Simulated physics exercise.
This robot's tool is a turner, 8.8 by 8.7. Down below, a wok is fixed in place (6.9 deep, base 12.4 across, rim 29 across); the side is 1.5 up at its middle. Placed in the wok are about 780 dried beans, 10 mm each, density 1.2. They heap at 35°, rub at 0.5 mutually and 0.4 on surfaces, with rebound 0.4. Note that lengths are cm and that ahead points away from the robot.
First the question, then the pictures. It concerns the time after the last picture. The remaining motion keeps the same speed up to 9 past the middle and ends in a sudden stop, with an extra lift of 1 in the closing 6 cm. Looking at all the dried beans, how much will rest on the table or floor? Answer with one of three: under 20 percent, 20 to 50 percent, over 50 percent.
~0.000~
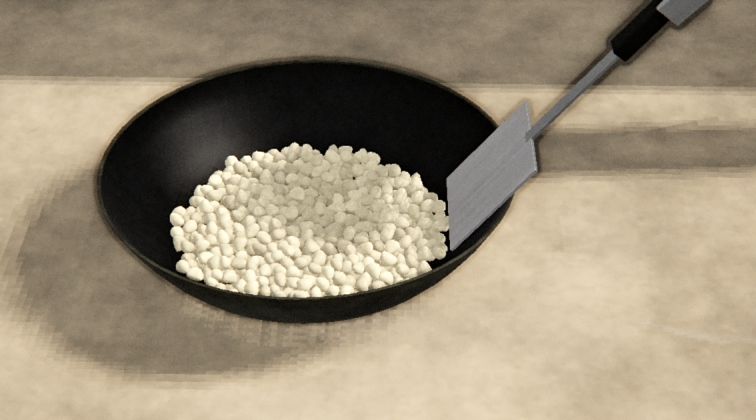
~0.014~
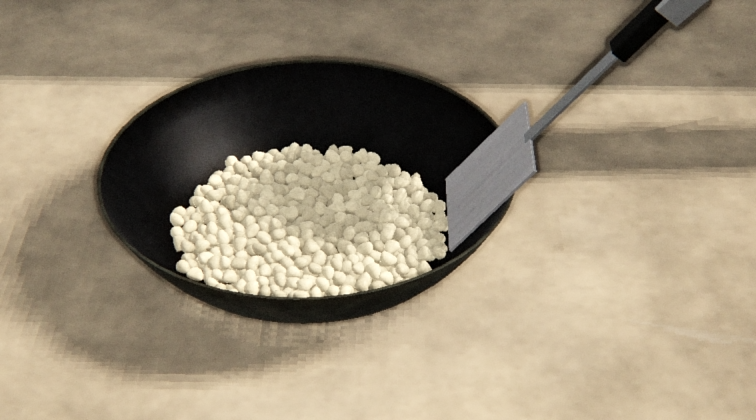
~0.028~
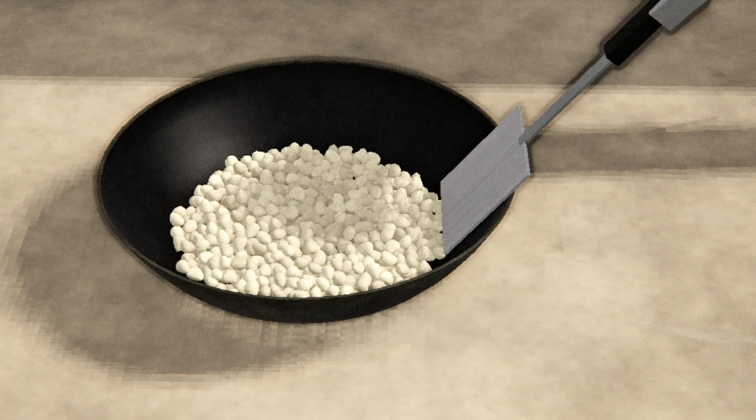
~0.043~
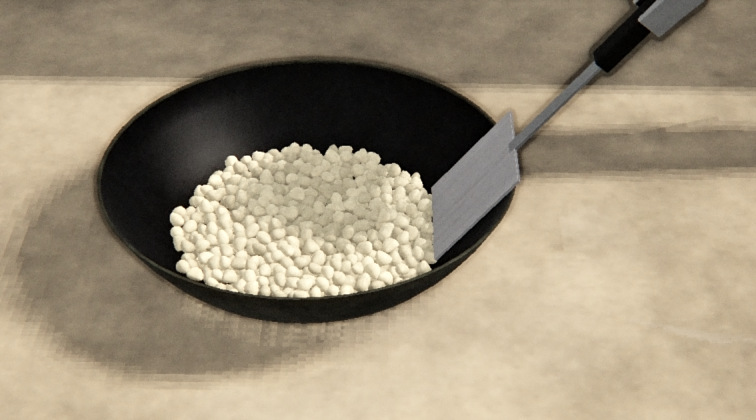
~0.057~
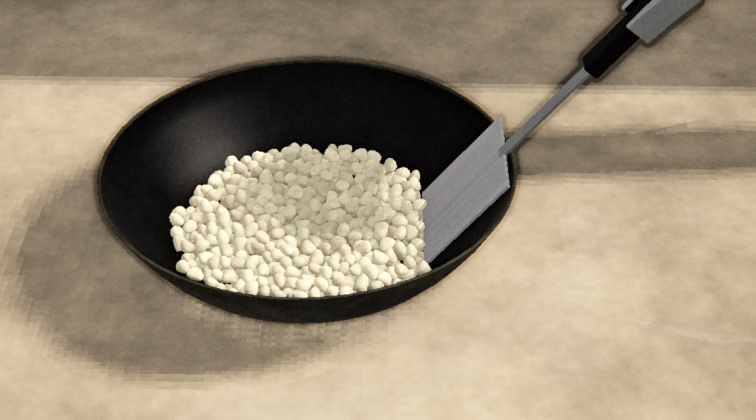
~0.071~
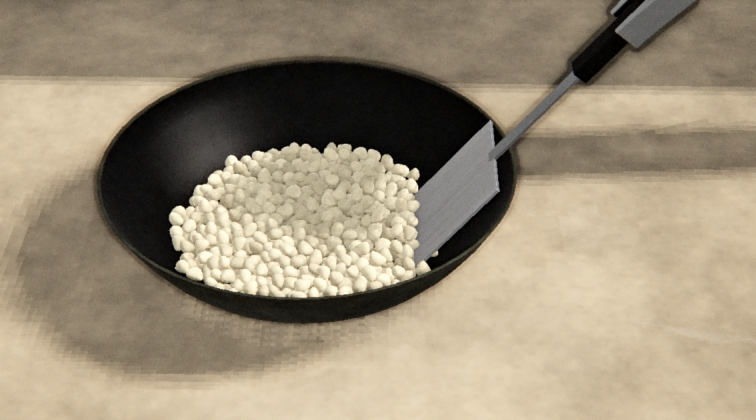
Under 20 percent.
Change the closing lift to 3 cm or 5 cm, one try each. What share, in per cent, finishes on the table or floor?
Near 5 and 5 percent respectively.
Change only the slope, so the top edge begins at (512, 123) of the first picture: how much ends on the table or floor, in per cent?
I'd estimate around 10 per cent.
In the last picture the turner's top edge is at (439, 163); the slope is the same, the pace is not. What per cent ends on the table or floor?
Some 30 percent.
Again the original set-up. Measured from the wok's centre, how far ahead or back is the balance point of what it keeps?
About 5.5 centimetres ahead.
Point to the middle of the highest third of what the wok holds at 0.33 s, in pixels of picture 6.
Centre: Roughly (178, 187) in the last picture.
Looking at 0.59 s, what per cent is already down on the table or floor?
Some 5 per cent of the load.
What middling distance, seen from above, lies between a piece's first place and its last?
Some 5 centimetres.
After 0.20 s, sloping 51°, highest piece 5 above the table; 781 in the wok.
After 0.33 s, sloping 51°, highest piece 8 above the table; 781 in the wok.
After 0.59 s, sloping 51°, highest piece 8 above the table; 730 in the wok, 48 on the table or floor, 3 on the blade or in flight.
After 1.64 s, sloping 51°, highest piece 8 above the table; 730 in the wok, 51 on the table or floor.
At rest, 730 in the wok, 51 on the table or floor. That is 7 % on the table or floor.
